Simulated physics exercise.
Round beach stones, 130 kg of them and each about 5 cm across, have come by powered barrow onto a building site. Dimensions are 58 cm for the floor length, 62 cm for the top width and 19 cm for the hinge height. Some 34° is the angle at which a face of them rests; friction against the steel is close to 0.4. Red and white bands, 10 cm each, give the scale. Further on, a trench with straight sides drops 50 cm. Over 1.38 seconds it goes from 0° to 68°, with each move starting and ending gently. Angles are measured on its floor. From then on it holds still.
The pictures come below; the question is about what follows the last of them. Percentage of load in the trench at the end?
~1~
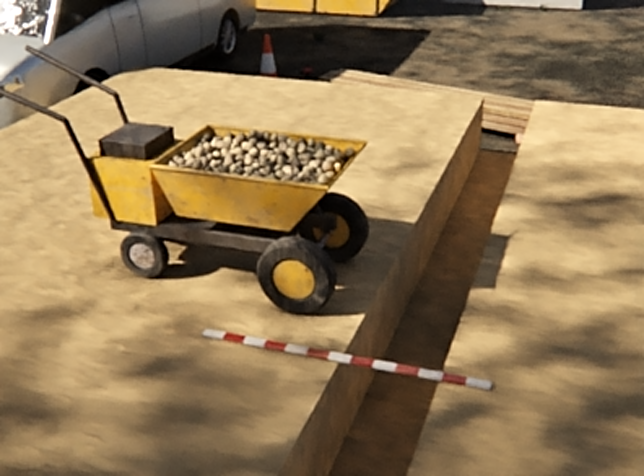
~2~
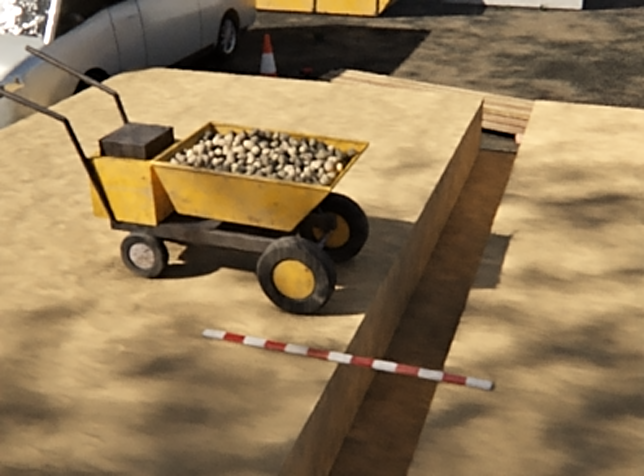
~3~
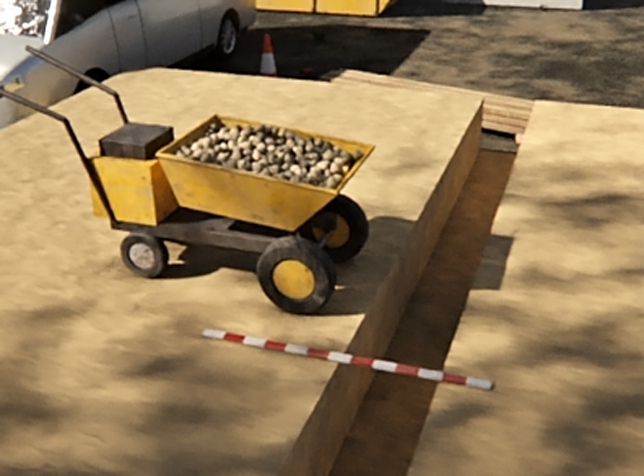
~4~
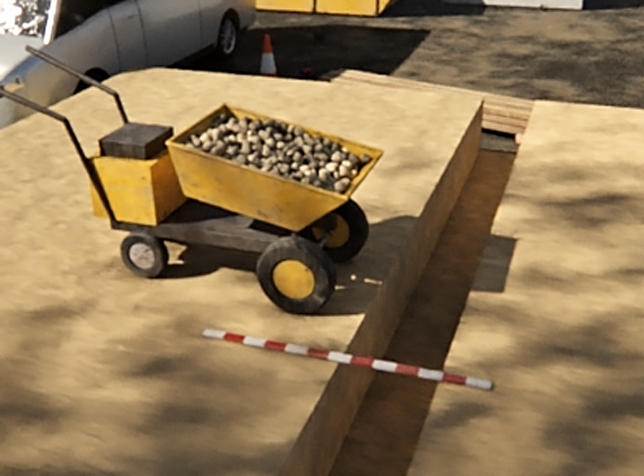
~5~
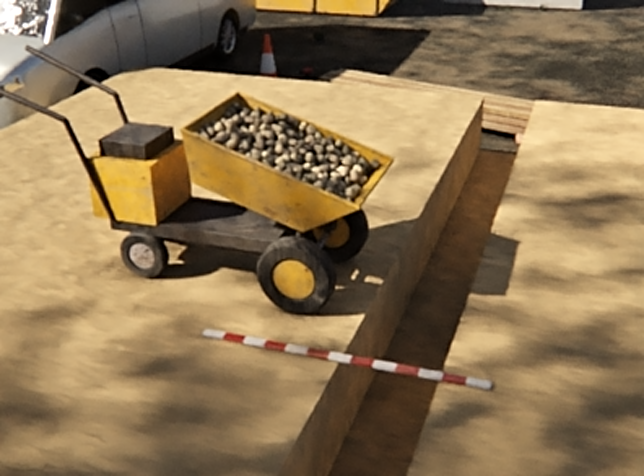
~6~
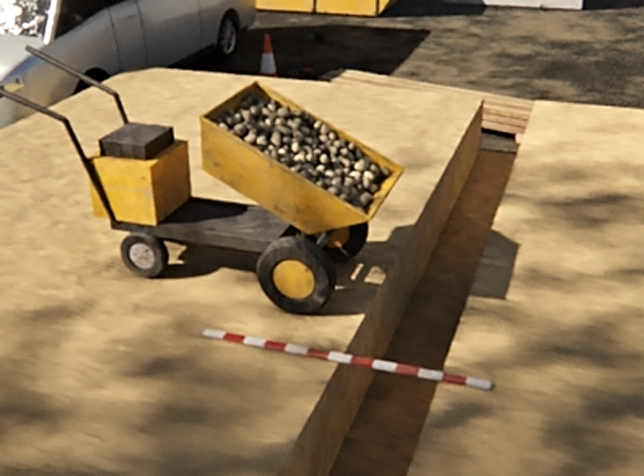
67 per cent.
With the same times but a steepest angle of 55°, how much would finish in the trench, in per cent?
Roughly 65 percent.
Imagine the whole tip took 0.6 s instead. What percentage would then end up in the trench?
About 45 percent, I'd say.
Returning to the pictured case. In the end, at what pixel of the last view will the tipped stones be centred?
(445, 373).
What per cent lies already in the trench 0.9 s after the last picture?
35 per cent, give or take.
Then, 0.4 s after the last picture the floor is at 57°, 99 % in the tray, 1 % in the trench; the foremost stones are at (422, 256).
Then, 0.9 s after the last picture the floor is at 68°, 44 % in the tray, 36 % in the trench, 20 % past the trench; the foremost stones are at (531, 310).
Then, 1.2 s after the last picture the floor is at 68°, 17 % in the tray, 51 % in the trench, 32 % past the trench; the foremost stones are at (636, 344).
Then, 3.2 s after the last picture the floor is at 68°, 0 % in the tray, 67 % in the trench, 33 % past the trench; the foremost stones are past the picture's edge.
